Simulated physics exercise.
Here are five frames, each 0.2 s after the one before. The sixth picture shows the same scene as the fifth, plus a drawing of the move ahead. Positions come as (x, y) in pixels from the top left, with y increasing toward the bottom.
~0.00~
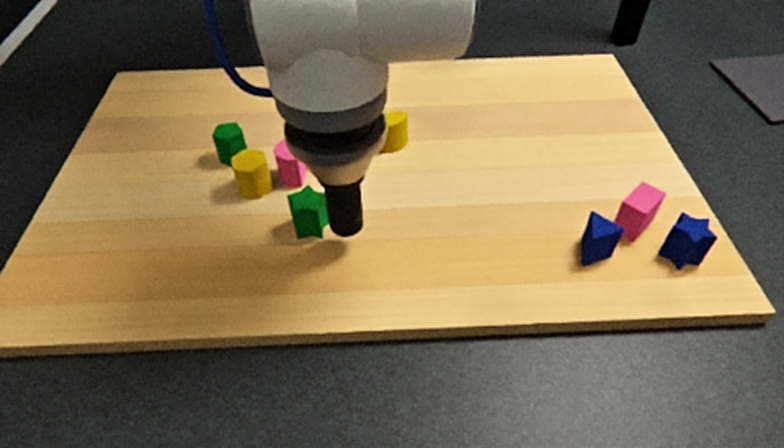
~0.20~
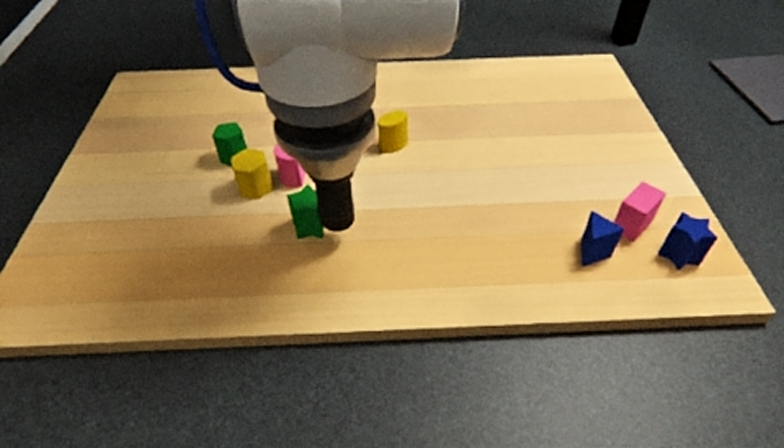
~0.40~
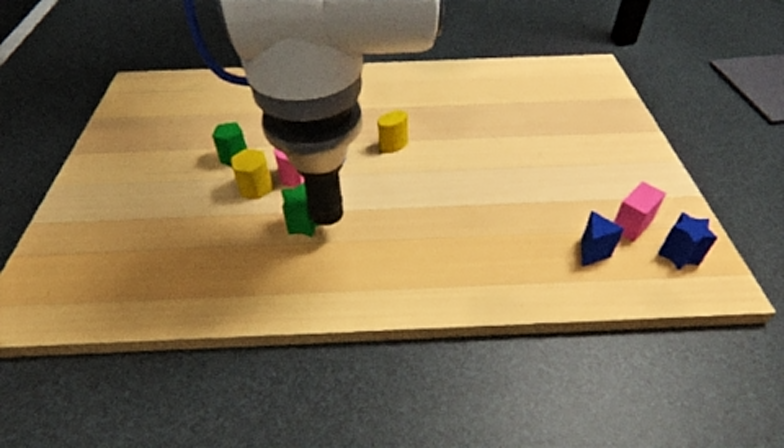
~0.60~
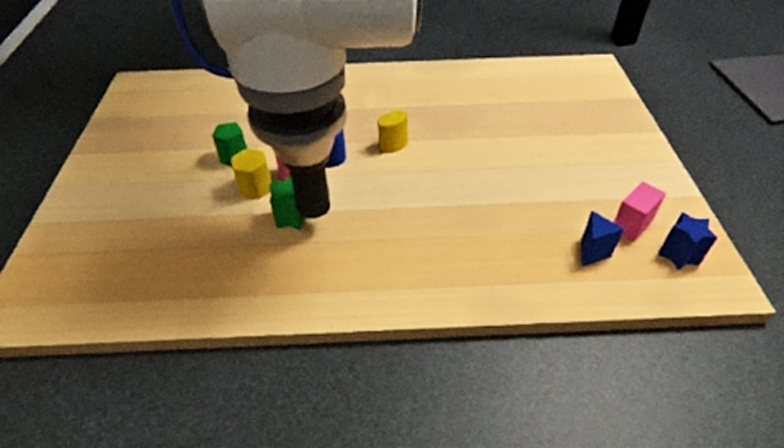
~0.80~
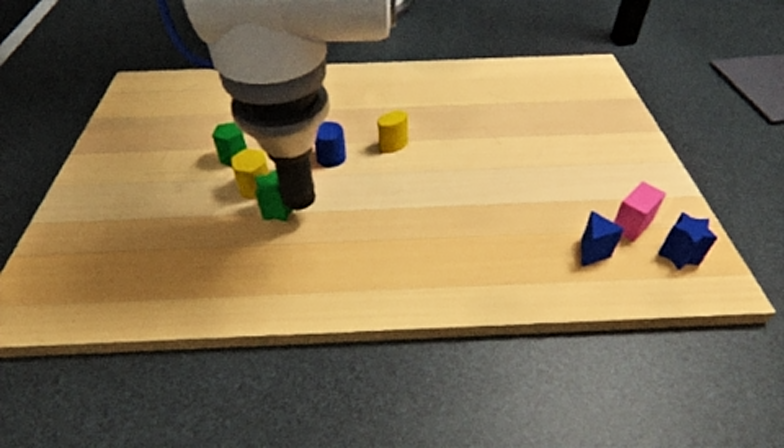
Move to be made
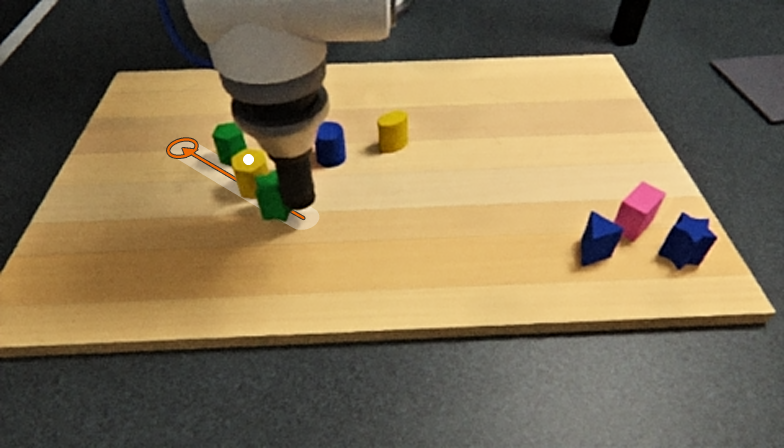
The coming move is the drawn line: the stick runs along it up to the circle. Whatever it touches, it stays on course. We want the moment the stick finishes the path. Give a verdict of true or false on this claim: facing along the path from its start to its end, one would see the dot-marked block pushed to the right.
False
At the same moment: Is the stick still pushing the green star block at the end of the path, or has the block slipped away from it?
It holds its place in front.
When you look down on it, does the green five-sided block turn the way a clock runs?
Yes - that is the case.
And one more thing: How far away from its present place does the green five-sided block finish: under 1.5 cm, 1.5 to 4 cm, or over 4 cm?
1.5-4 cm.
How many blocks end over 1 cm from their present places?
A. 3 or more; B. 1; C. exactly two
My answer is option A.
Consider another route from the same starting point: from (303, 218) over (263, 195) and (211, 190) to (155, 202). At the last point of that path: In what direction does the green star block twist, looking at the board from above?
I'd predict that, seen from above, the green star block rotates clockwise.
The drawn path runs straight from (303, 218) to (182, 148); the dot is on the yellow hexagon.
The first path, step by step. One third of the way, stick (253, 174); green five-sided block (221, 124), turned 50° clockwise; yellow hexagon (212, 143); green star block (224, 159).
Two thirds of the way, stick (212, 151); green five-sided block (220, 121), turned 70° clockwise; yellow hexagon (170, 125); green star block (183, 139), turned 15° anticlockwise.
At the end, stick (176, 130); green five-sided block (219, 120), turned 80° clockwise; yellow hexagon (132, 108), turned 15° anticlockwise; green star block (146, 120), turned 20° anticlockwise; pink half-round block not moved.
